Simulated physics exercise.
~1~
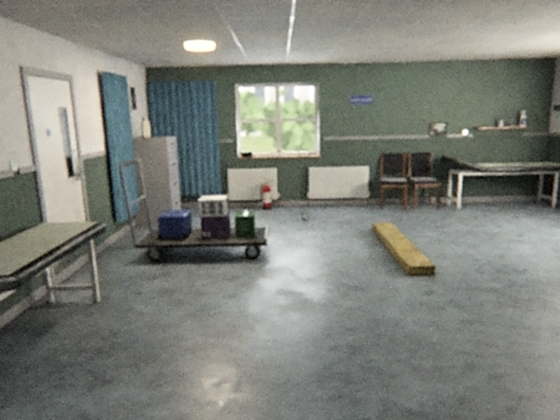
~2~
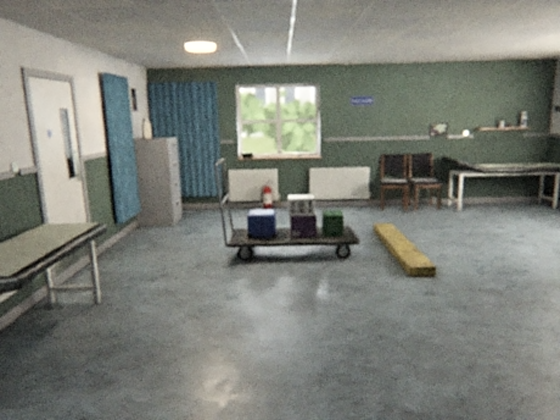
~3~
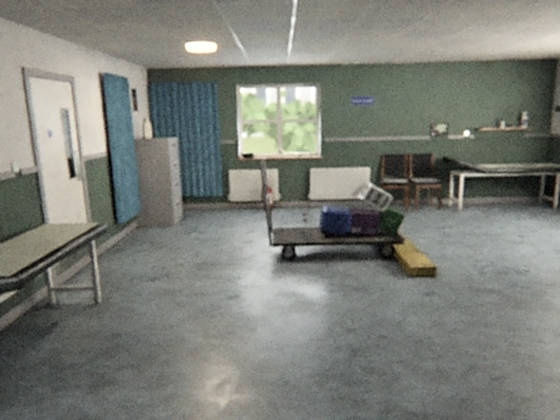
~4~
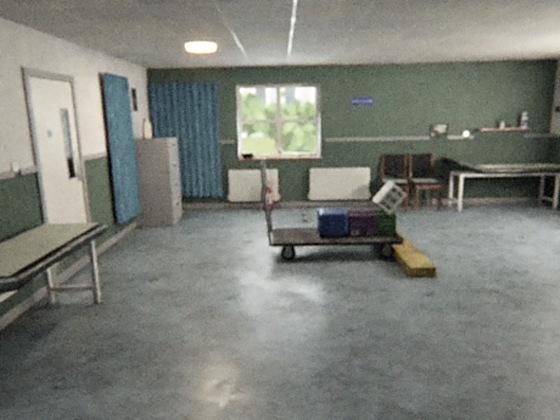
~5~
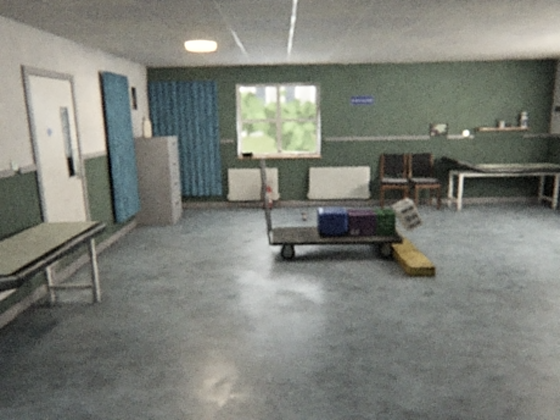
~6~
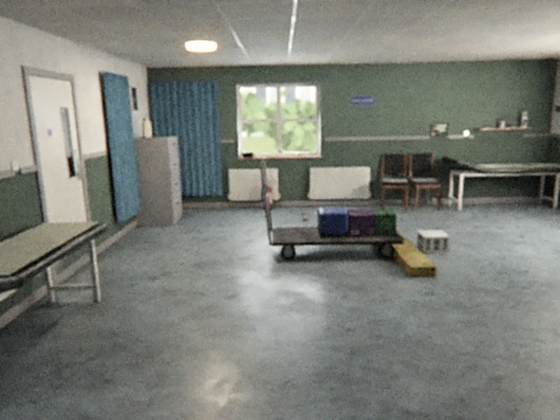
A flat trolley with a tall handle at its left end rolls rightward across the grey floor of a green-walled room, seen from the front at standing height. It carries a blue suitcase on the left, a purple carton in the middle with a white crate on top, and a green parcel on the right. A yellow kerb lies ahead, with chairs and a window behind. The trolley stops against the kerb, and the white crate pitches forward over the green parcel. It tumbles off the front and lands on the floor beyond the kerb, while the other three stay aboard.
